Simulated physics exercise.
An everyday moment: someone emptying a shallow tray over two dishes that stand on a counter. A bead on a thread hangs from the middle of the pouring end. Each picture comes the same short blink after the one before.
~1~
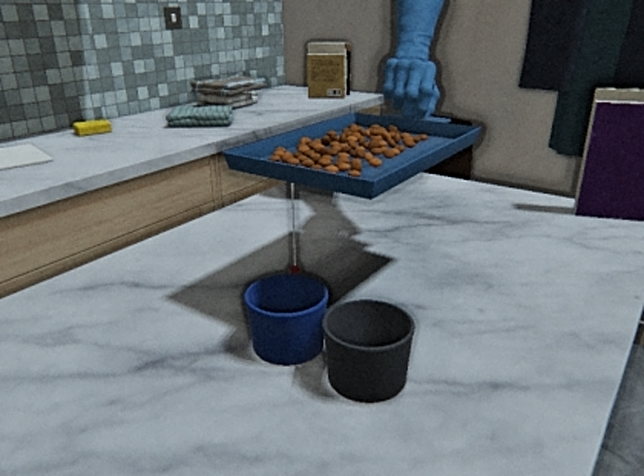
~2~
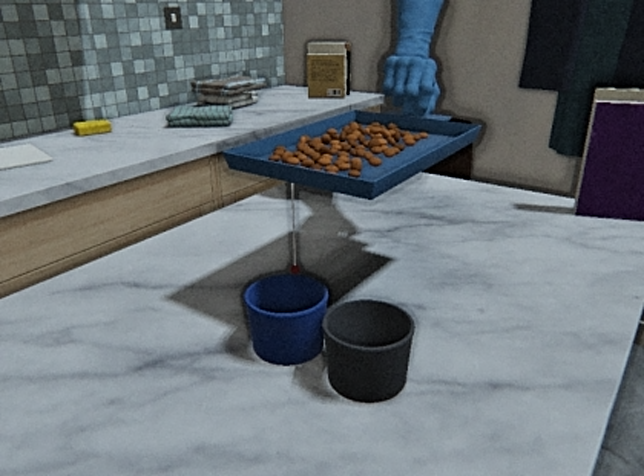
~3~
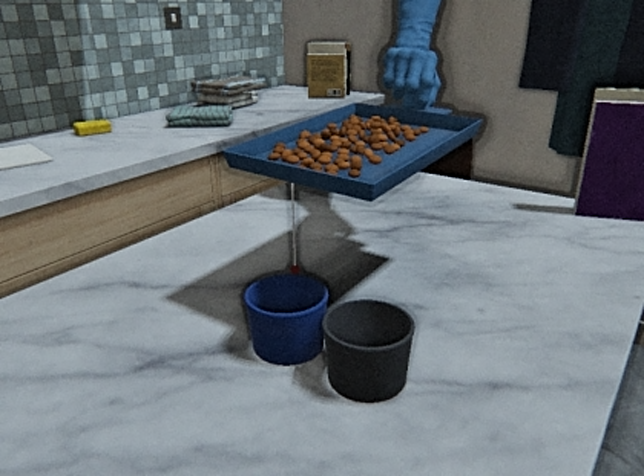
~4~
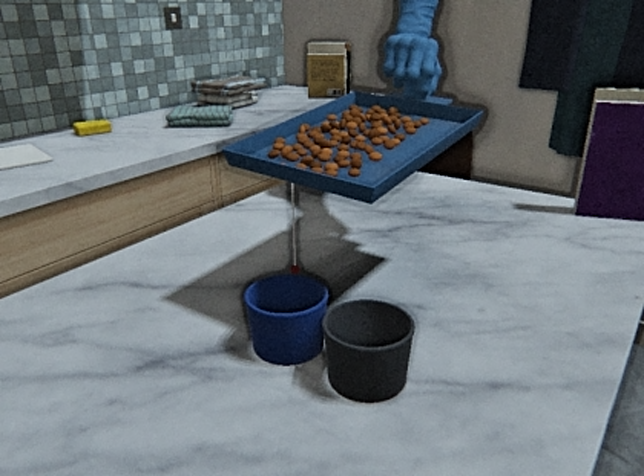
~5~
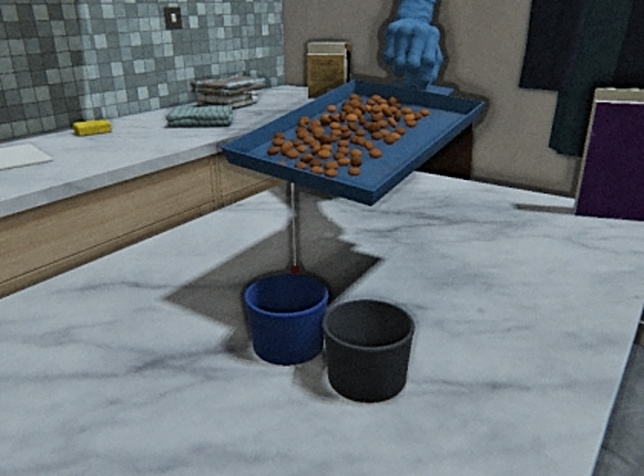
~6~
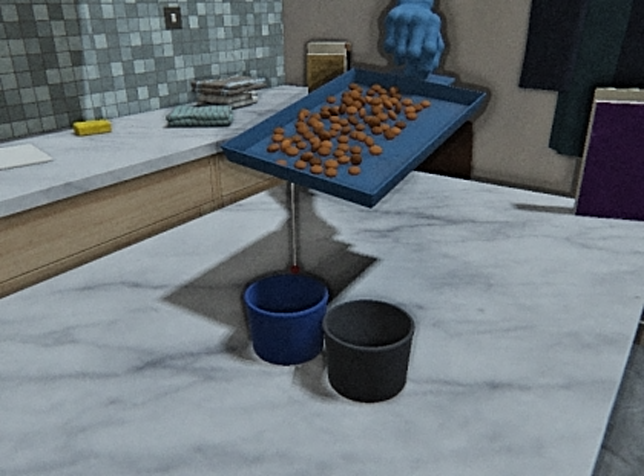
The footage shows a blue hand holding a blue tray of brown cat kibble above a blue dish and a dark grey dish on a marble counter, gradually raising the tray's far end while the near edge dips slightly rightward.
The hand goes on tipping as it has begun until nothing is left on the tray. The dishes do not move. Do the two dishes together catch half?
The two hold more than half of the load.
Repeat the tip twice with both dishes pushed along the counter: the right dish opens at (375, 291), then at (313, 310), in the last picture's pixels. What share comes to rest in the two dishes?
The first gives 20 %, the second 50 %.
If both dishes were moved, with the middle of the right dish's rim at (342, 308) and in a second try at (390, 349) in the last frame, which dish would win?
In turn: Right; the left-hand dish.
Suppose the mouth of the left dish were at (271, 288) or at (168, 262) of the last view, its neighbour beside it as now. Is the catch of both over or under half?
At the first place more than half, at the second the smaller part.
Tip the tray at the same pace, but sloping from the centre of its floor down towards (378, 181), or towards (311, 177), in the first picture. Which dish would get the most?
One: The right dish. Two: Left.
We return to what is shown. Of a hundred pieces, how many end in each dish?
The left dish has 20 per cent, the right dish has 60.
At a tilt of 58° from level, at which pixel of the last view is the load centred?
Close to (345, 150).
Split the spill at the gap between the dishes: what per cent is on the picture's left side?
Close to 60 per cent.
Shortly afterwards, tray tipped steeply; the whole lot on the tray.
Next, tray tipped right over; the bulk on the tray; a little in the right dish; only a few in the left dish; only a few outside both; a little in the air.
Some moments later, tray tipped past a quarter turn; near two thirds in the right dish; near a quarter in the left dish; near a quarter outside both.
In the end, tray tipped past a quarter turn; near two thirds in the right dish; near a quarter in the left dish; near a quarter outside both.
